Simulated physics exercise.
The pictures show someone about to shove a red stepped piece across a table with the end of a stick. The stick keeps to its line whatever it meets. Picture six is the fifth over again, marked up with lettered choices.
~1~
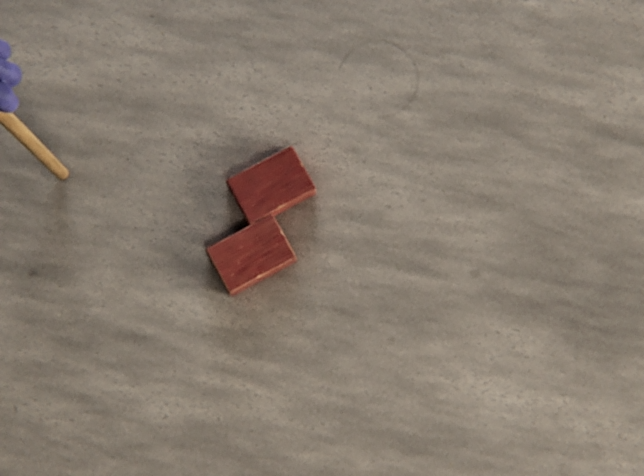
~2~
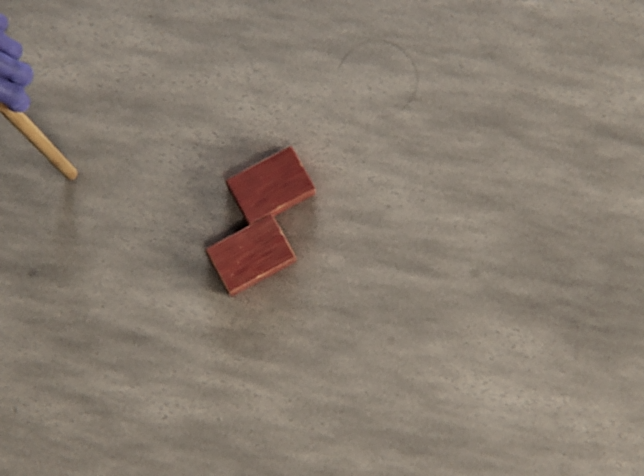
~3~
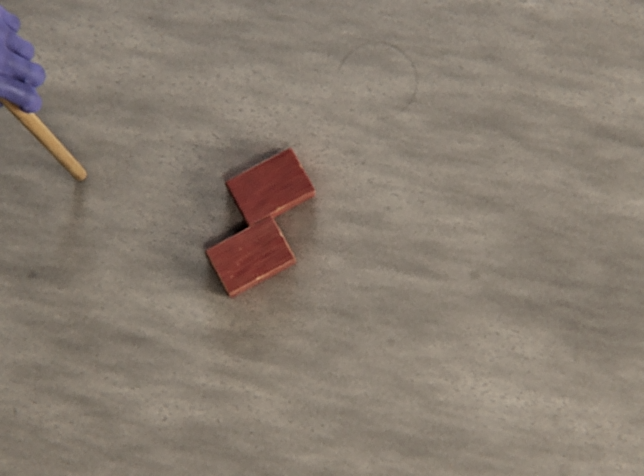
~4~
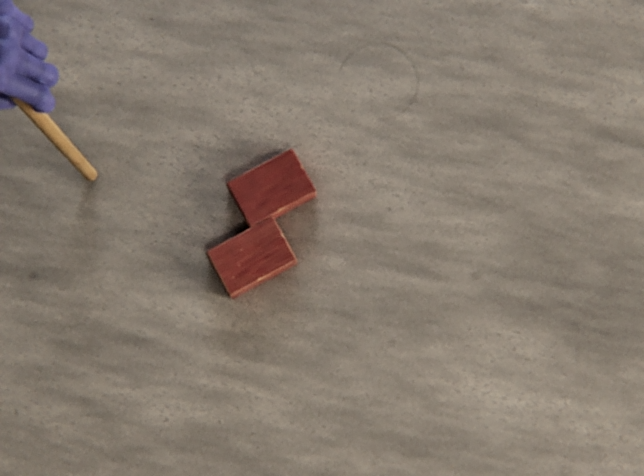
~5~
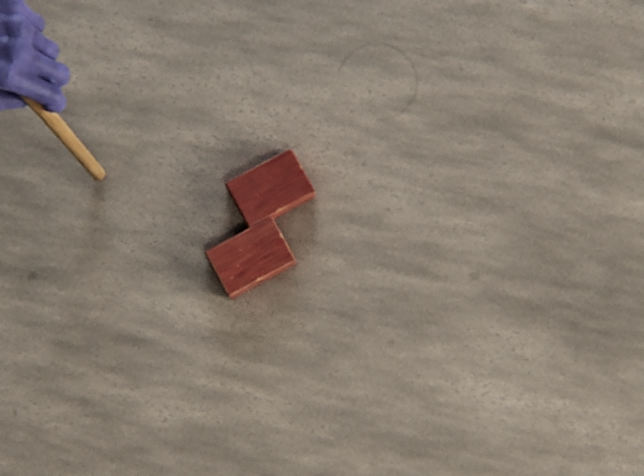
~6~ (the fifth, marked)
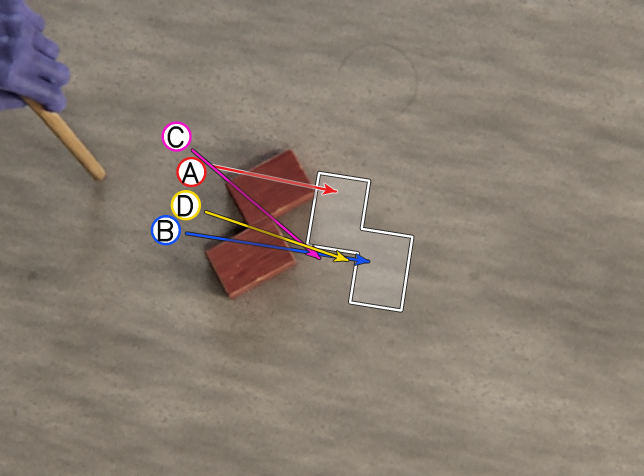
Purple-gloved hand holding a wooden stick easing rightward from the upper left while a red stepped piece lies still on a table.
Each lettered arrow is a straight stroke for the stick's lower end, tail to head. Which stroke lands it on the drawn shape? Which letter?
It ends in the outline with D.
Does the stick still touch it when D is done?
Yes.
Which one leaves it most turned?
Stroke B.
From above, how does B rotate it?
On that stroke, anticlockwise.
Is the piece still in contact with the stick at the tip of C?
Yes.
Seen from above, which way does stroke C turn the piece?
On that stroke, clockwise.
On the marked copy, A from (212, 166) to (336, 192); B from (187, 233) to (368, 262); C from (193, 150) to (319, 258); D from (206, 212) to (348, 260).
With D. Early on, foot of the stick (257, 230), piece (265, 257).
Further on, foot of the stick (309, 247), piece (333, 266).
At the end, foot of the stick (348, 261), piece (380, 268); it fills the outline.
As for the rest, A leaves the piece out of the outline, at (254, 268); B leaves the piece out of the outline, at (401, 250); C leaves the piece out of the outline, at (290, 337).
